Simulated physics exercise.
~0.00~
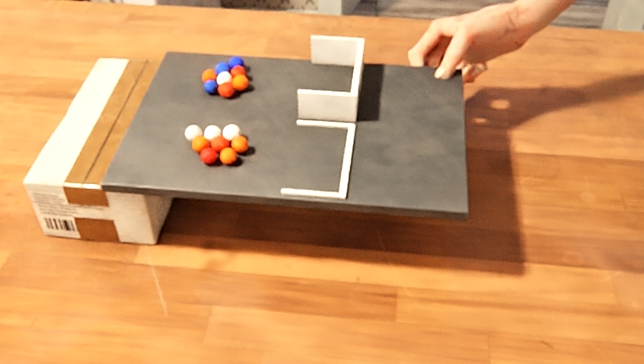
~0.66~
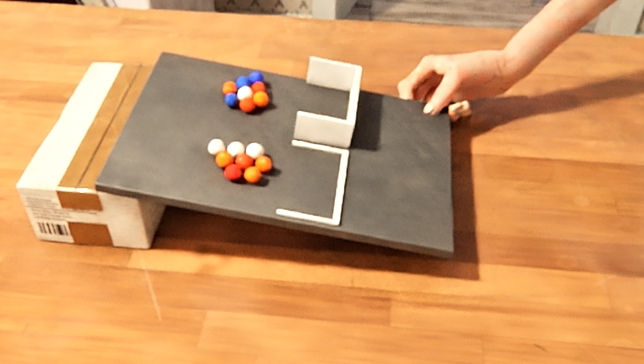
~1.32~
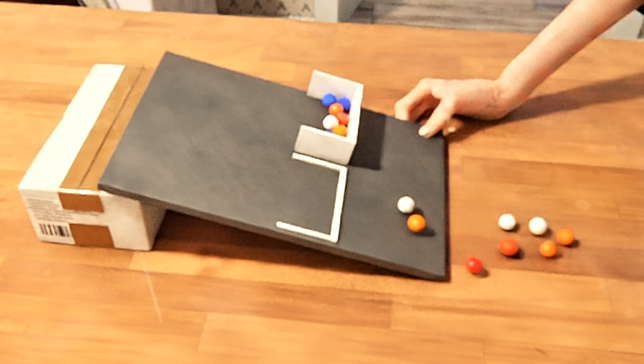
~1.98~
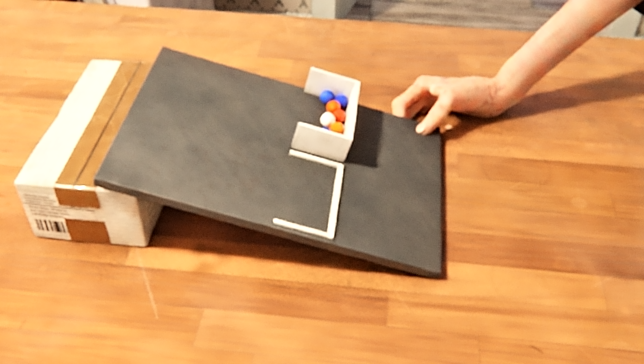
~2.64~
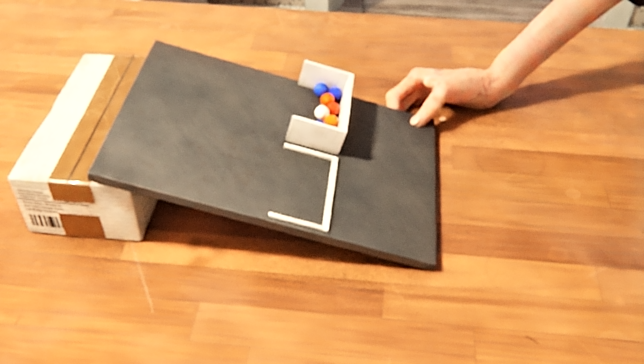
A hand lowered the free end of a dark board propped on a box until it touched the table, and the nearer balls rolled past a flat white outline and off the board, while the farther ones gathered behind a raised white barrier.
